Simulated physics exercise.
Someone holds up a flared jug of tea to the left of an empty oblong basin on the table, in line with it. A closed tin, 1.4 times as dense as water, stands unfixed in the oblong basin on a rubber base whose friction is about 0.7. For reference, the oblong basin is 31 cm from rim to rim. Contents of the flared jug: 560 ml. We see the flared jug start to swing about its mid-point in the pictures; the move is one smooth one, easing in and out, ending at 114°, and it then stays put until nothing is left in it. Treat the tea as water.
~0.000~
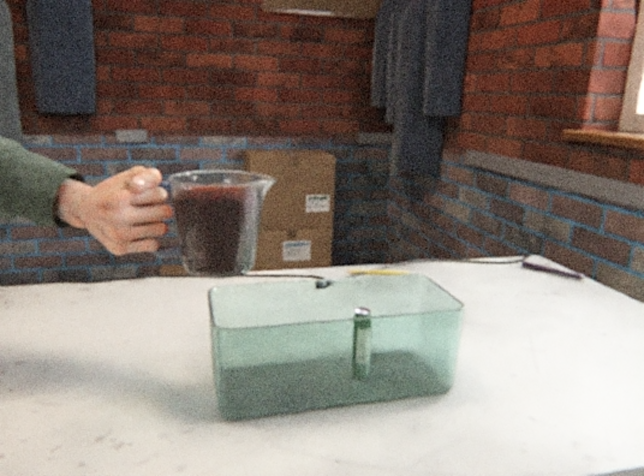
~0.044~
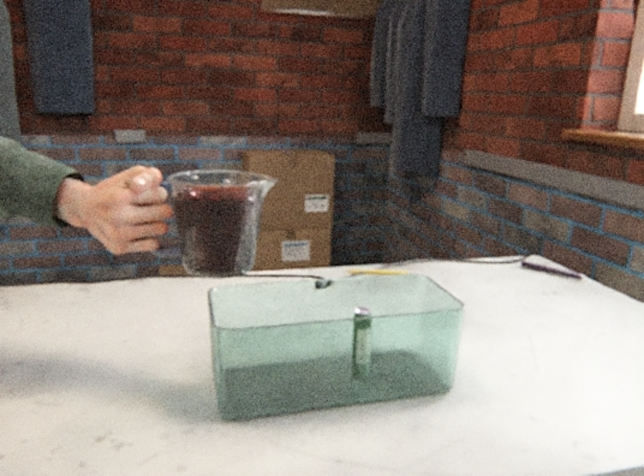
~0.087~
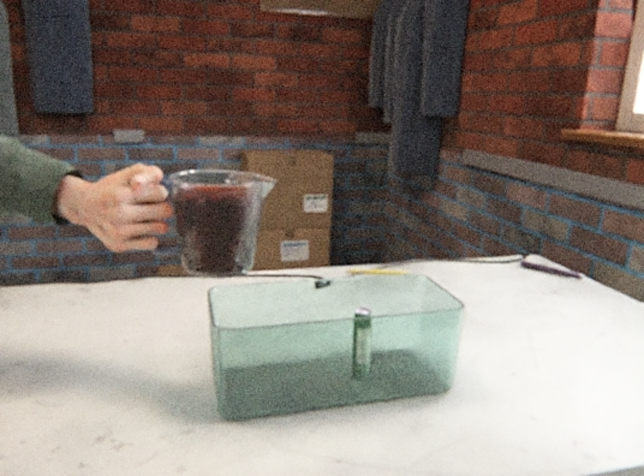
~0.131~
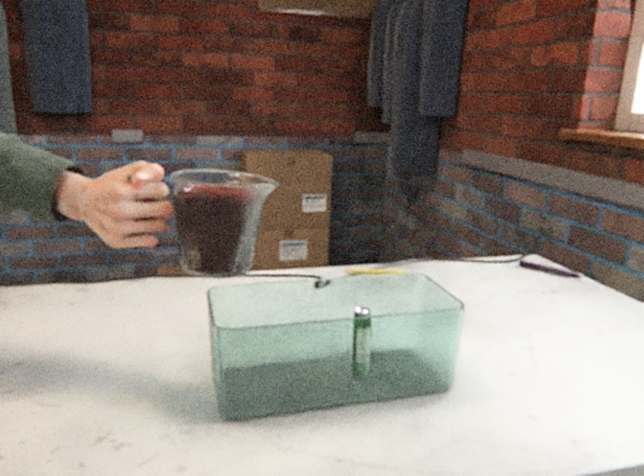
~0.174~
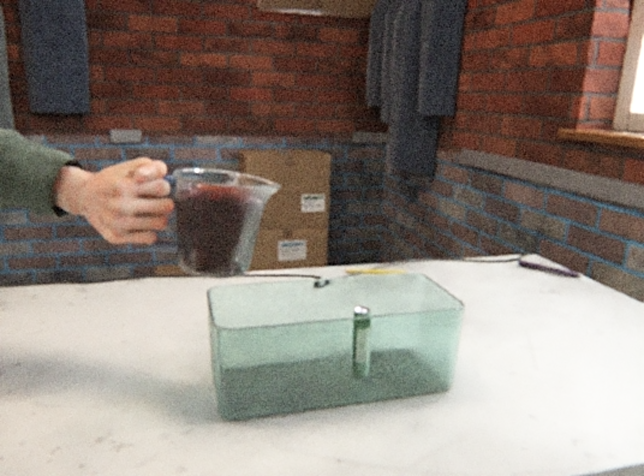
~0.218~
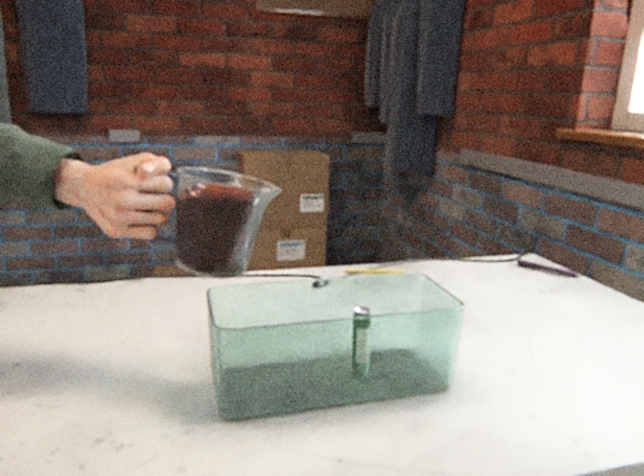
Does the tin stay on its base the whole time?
Most probably it will stay balanced.
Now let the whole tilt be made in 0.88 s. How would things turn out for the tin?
The tin stays balanced.
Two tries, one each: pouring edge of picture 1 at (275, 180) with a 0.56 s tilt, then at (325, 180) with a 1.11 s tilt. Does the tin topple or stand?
First it stays on its base; then it tips over.
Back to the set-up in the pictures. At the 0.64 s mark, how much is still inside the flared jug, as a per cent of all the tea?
70 %.
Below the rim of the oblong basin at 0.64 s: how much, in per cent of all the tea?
About 12%.
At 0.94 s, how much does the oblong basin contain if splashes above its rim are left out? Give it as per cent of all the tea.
My estimate is about 80 percent.
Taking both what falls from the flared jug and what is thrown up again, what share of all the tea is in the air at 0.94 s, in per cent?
I'd put it at about 8 per cent of the liquid.
After 0.64 s the tilt is 70° and 71 per cent is still to pour; the tin stands where it began.
After 0.94 s the tilt is 108° and 11 per cent is still to pour; the tin stands where it began.
After 1.26 s the tilt is 114° and 0 per cent is still to pour; the tin stands where it began.
After 1.61 s the tilt is 114° and 0 per cent is still to pour; the tin stands where it began.
In the end the tin stands where it began.
